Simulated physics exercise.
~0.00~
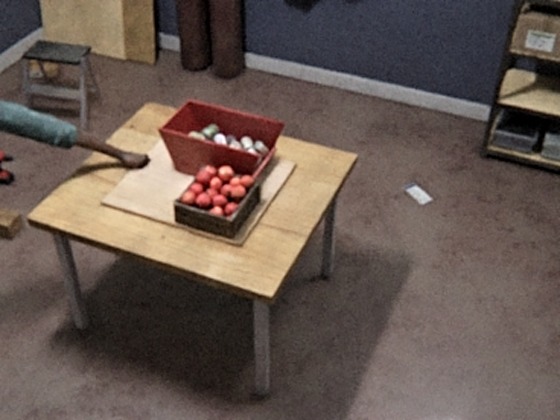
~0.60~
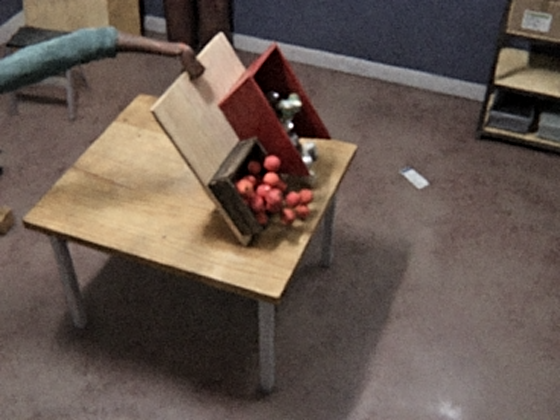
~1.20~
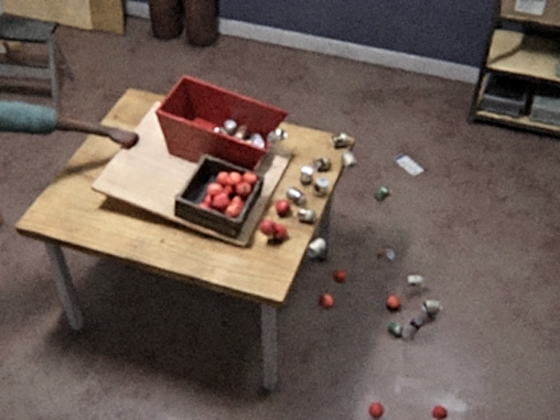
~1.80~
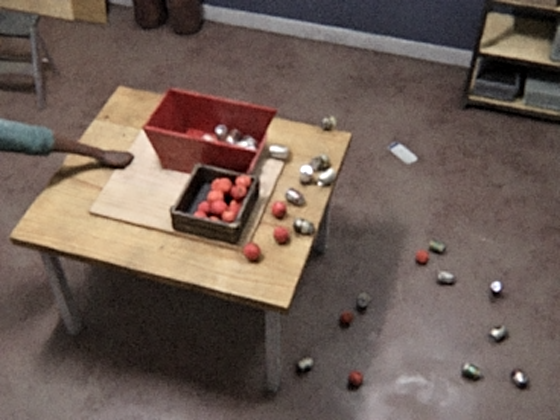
In a room with a brown floor and a dark blue wall, seen from above at an angle, a wooden table stands near a stool on the left and shelves on the right. On it lies a pale board carrying a red crate of small silvery cans and, nearer, a black crate of red tomatoes. A hand reaching from the left tips the board steeply to the right, and cans and tomatoes tumble out. The hand lowers the board flat again, both crates still attached. Spilled pieces end up scattered over the table's right side and the floor, while both crates remain partly filled.
